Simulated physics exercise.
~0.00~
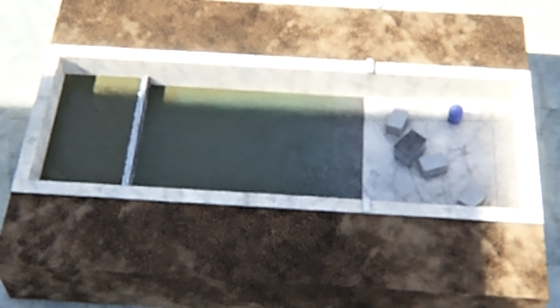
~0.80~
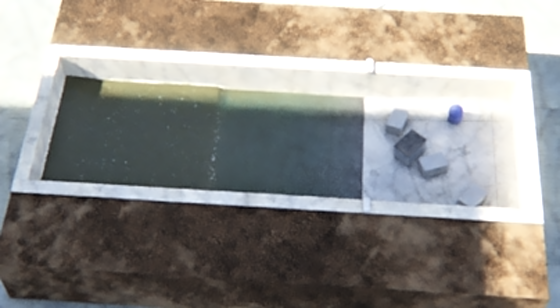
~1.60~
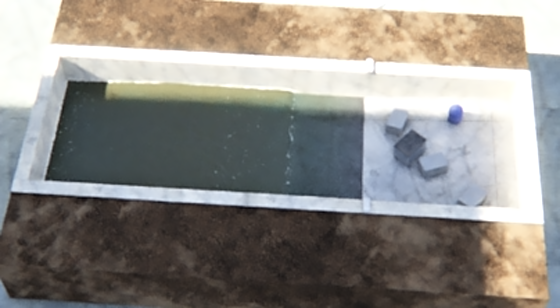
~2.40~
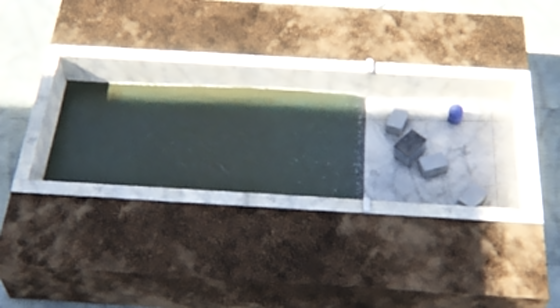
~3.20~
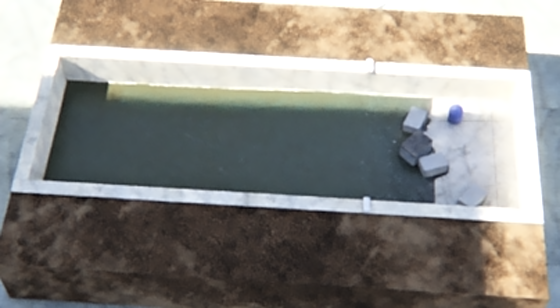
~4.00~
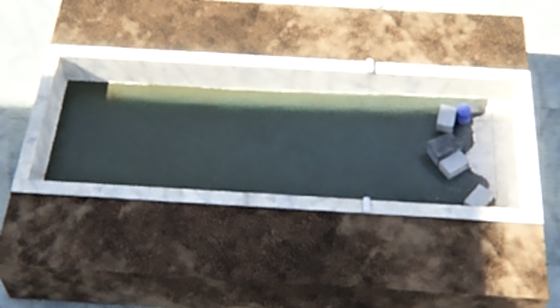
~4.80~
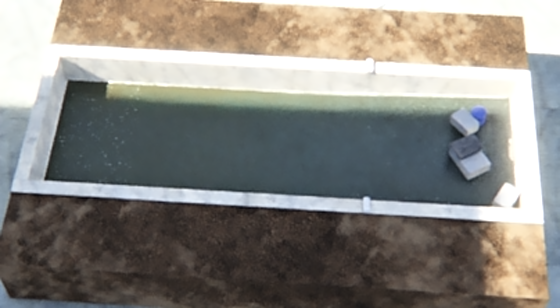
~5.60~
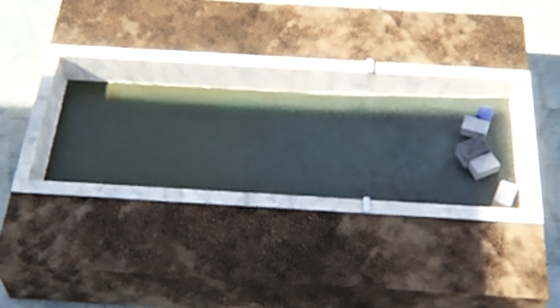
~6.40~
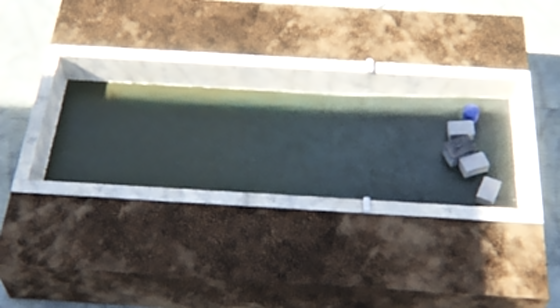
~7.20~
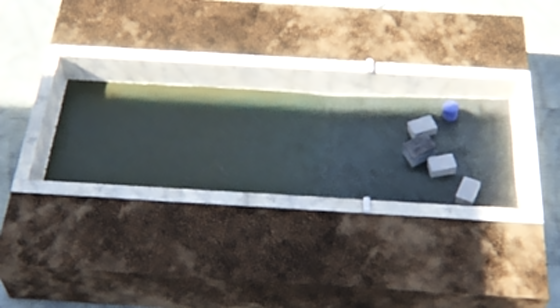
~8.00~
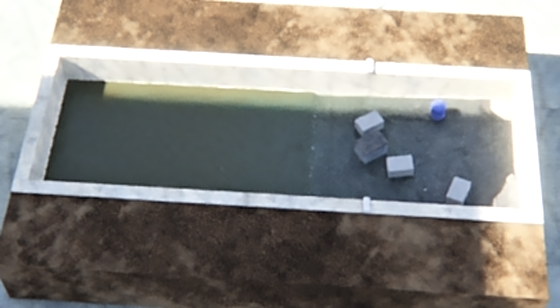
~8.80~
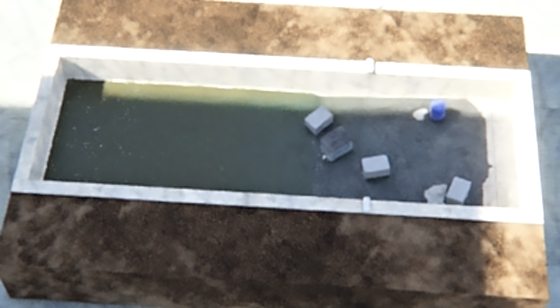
A long white-walled basin set in brown earth is seen from above, with dark green water on the left and a pale, dry slope on the right holding four grey blocks and a blue pail. A thin board pens water at the left end, then disappears, and a ripple travels right. The water runs up the slope, reaches the blocks and pail, and pushes them toward the right end. It then draws back, carrying them left. At the end, two blocks have drifted well left, while the pail sits near the upper right on wet ground beside a pale patch.
